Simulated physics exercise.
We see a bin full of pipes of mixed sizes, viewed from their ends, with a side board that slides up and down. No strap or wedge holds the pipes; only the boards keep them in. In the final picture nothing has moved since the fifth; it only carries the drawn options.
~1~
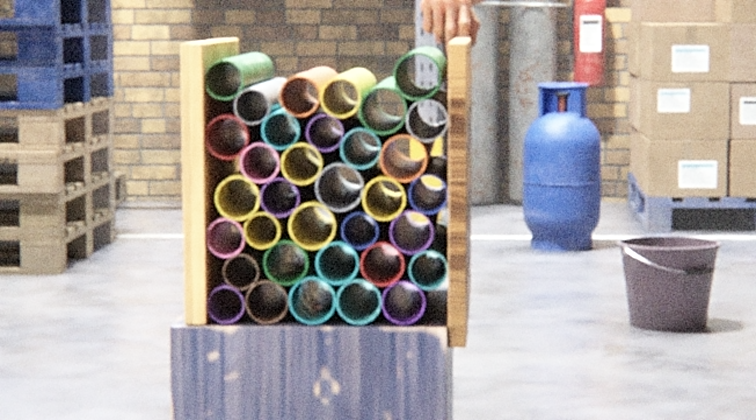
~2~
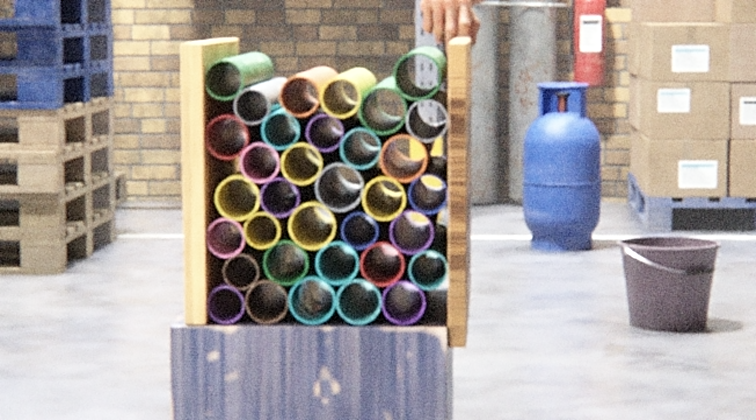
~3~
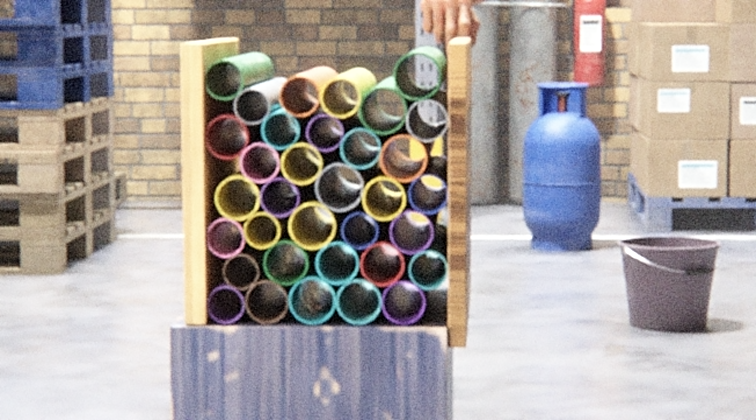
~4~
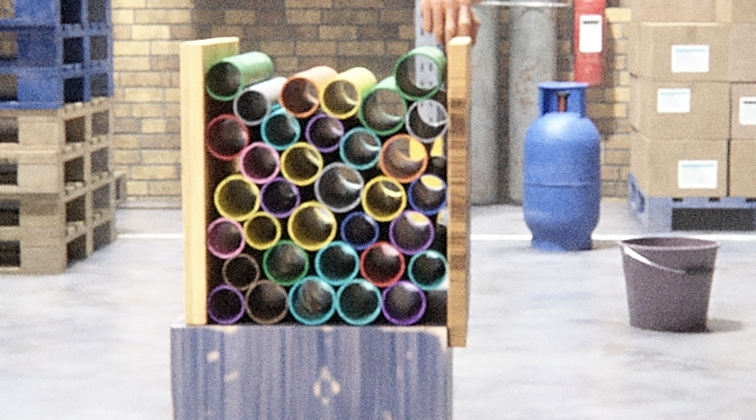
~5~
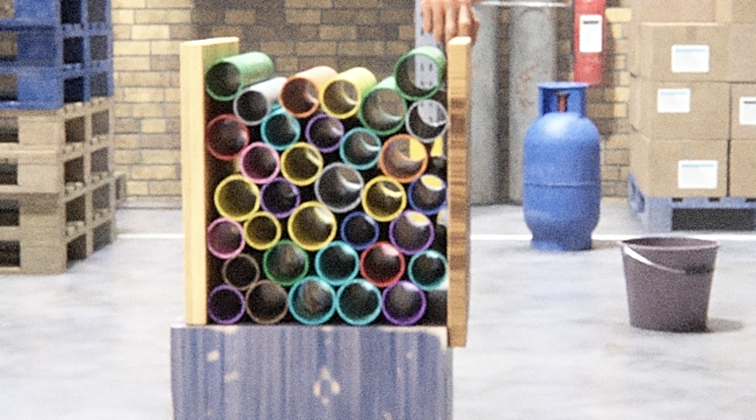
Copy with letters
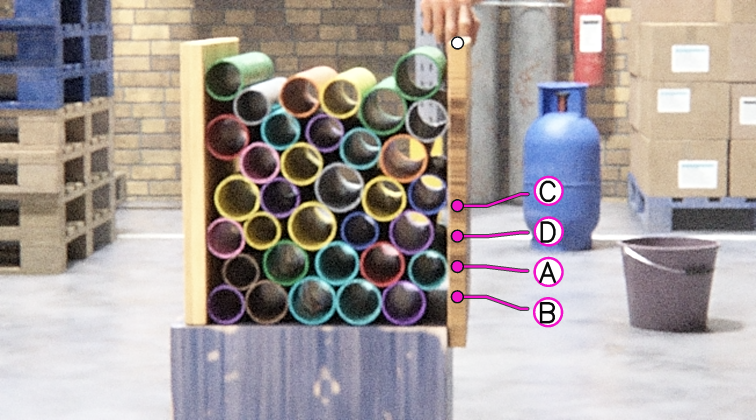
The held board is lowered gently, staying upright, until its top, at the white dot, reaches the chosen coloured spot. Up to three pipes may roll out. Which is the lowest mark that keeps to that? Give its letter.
Lower it to C and no more.
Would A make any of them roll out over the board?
Yes, at A.
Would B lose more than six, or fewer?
It loses more than six.
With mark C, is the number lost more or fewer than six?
It loses fewer than six.
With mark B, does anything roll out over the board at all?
Yes.
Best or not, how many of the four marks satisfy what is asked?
The number is one.
On the marked copy, A at (458, 267); B at (458, 297); C at (458, 206); D at (458, 236); the white dot at (458, 43).
Following C. Soon after the start, top of the board (448, 113).
Later, top of the board (448, 195).
In the end, top of the board (448, 205), two out over the board.
As for the rest, A more than three out over the board; B more than three out over the board; D more than three out over the board.
